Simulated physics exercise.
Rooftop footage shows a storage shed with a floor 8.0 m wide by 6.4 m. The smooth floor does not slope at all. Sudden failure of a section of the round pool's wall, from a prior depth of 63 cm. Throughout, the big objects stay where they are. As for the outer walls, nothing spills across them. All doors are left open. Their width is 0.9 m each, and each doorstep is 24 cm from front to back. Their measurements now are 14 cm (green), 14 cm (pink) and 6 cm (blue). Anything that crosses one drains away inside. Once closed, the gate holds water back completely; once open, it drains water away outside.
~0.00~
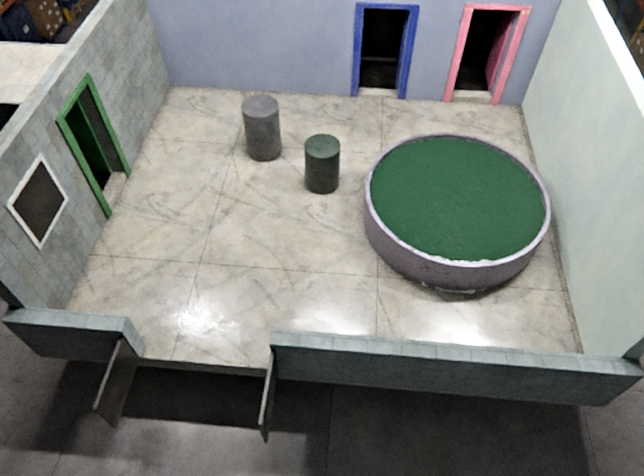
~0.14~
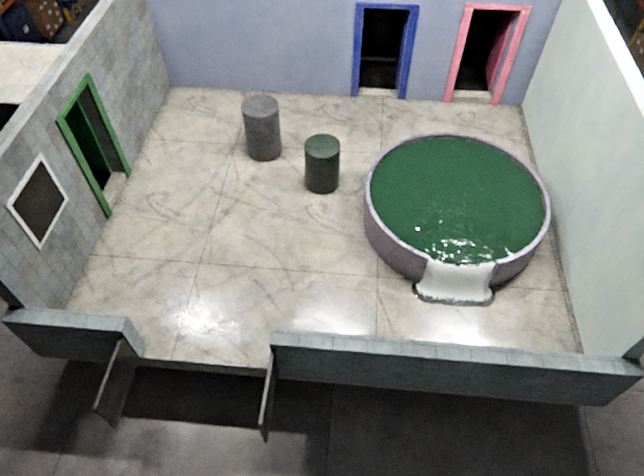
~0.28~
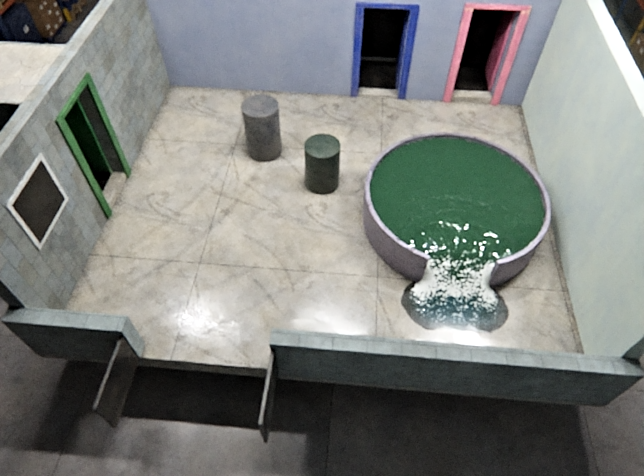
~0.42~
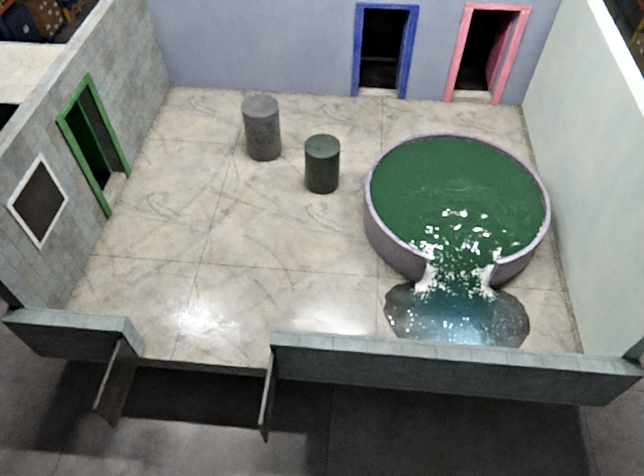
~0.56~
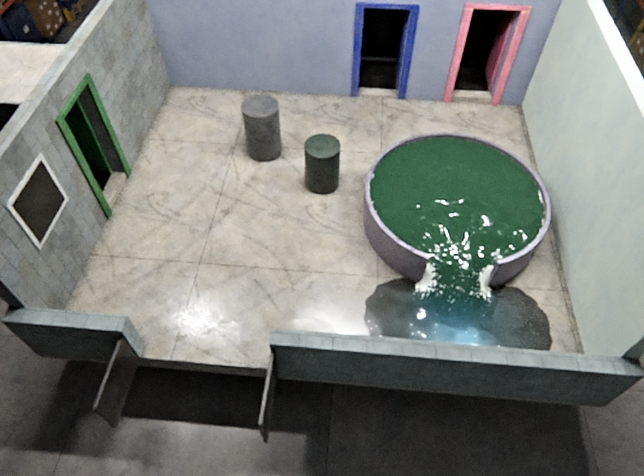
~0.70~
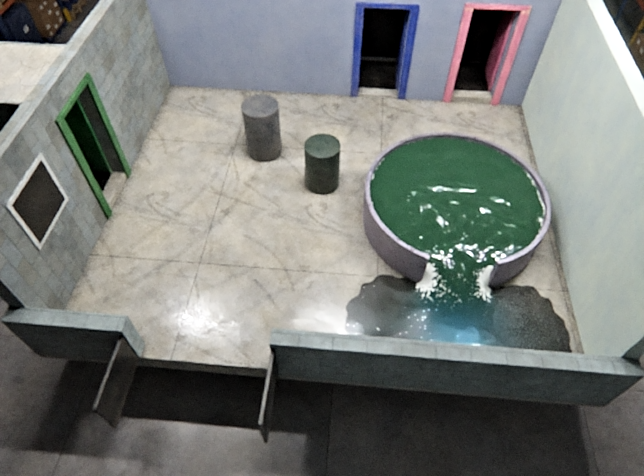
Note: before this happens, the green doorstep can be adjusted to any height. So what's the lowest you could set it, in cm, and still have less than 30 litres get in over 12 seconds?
Some 6.5 cm would be the lowest.
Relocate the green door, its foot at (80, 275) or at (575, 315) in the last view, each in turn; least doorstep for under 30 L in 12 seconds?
In turn: About 10.5 cm, about 20 cm.
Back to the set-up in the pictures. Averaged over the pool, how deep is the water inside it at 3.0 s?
I'd put it near 40 cm.
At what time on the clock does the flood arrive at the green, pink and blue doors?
Arrival times - green 3.8 s, pink 4.0 s, blue 5.0 s.
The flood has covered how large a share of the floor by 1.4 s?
I'd say near 10 percent.
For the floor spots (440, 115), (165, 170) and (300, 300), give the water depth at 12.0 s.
Close to 5, 6 and 4 cm deep.
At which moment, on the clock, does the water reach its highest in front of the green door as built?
The level tops out near 4.5 seconds.
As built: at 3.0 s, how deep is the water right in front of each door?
Green door: 0 cm; pink door: 0 cm; blue door: 0 cm.
After 1.4 s water covers 10 % of the floor, deepest (44 cm) near (587, 381); it has not reached the green door.
After 3.0 s water covers 40 % of the floor, deepest (42 cm) near (587, 381); it has not reached the green door.
After 12.0 s water covers 95 % of the floor, deepest (16 cm) near (574, 380); 8 cm at the green door, 0 litres in over its 14 cm doorstep.
At the green door as built, the water arrived by 3.8 s and peaked near 11 cm at 4.6 s.
Run again over the same 12 s with other heights there, 50 litres in over 5.5 cm, 19 litres over 7.5 cm. The limit of 30 litres is kept from about 6.5 cm up.
